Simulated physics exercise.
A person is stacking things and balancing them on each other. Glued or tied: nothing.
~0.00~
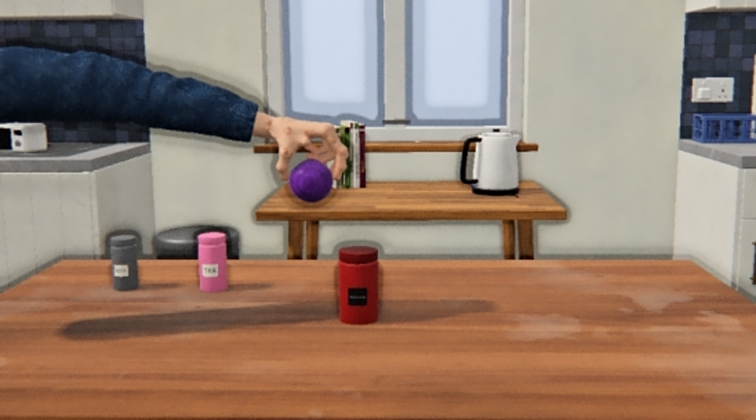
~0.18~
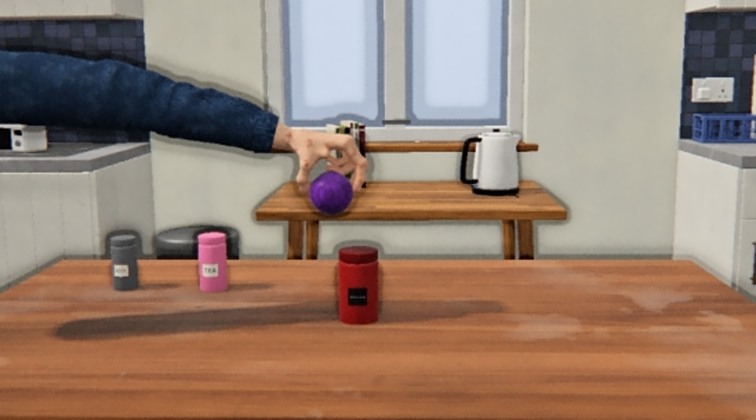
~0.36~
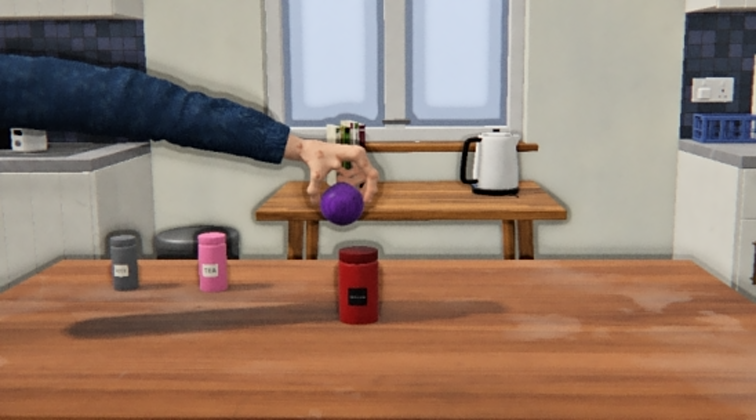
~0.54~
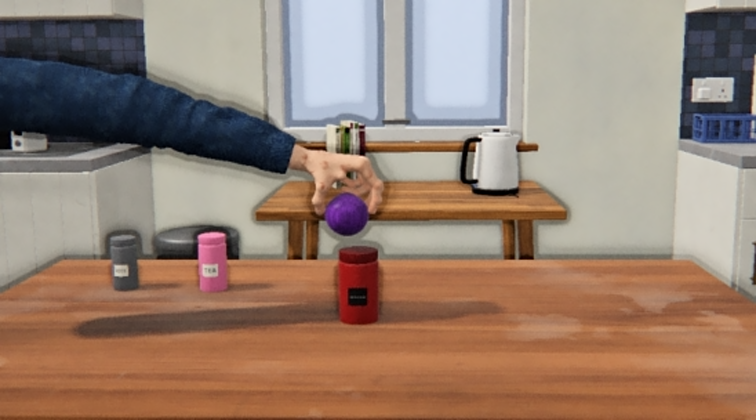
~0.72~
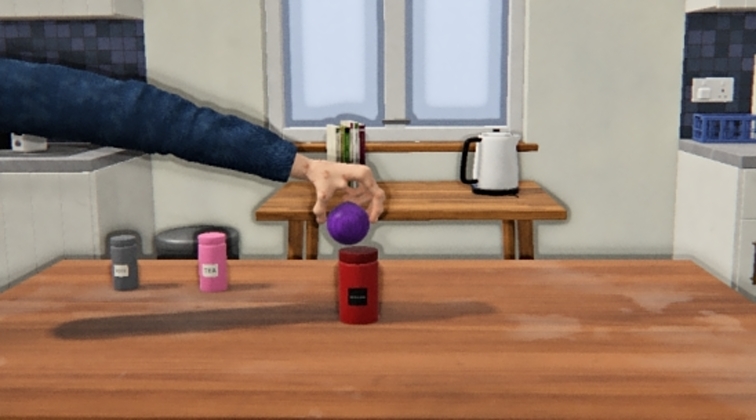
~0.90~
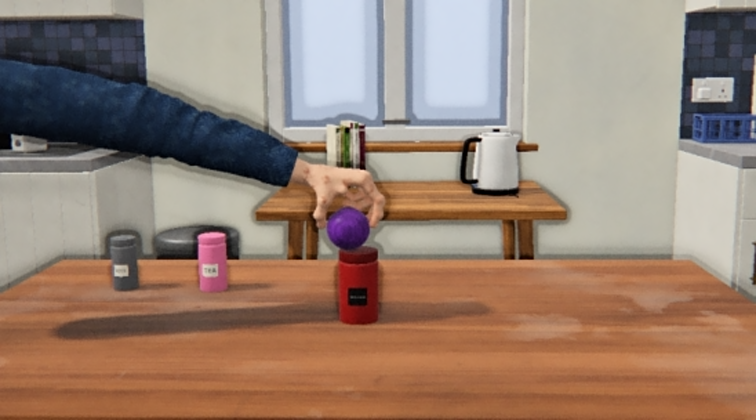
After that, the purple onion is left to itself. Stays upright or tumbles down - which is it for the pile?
In the end the pile is left intact.
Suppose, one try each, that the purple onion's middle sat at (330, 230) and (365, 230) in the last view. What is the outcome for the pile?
It caves in in the first case and survives in the second case.
After 1.40 s, no change.
After 2.20 s, purple onion resting near (348, 229).
In the end (4.0 s), all 4 unmoved. At the end, from the last picture's camera, purple onion near (348, 229). The pile stays up.
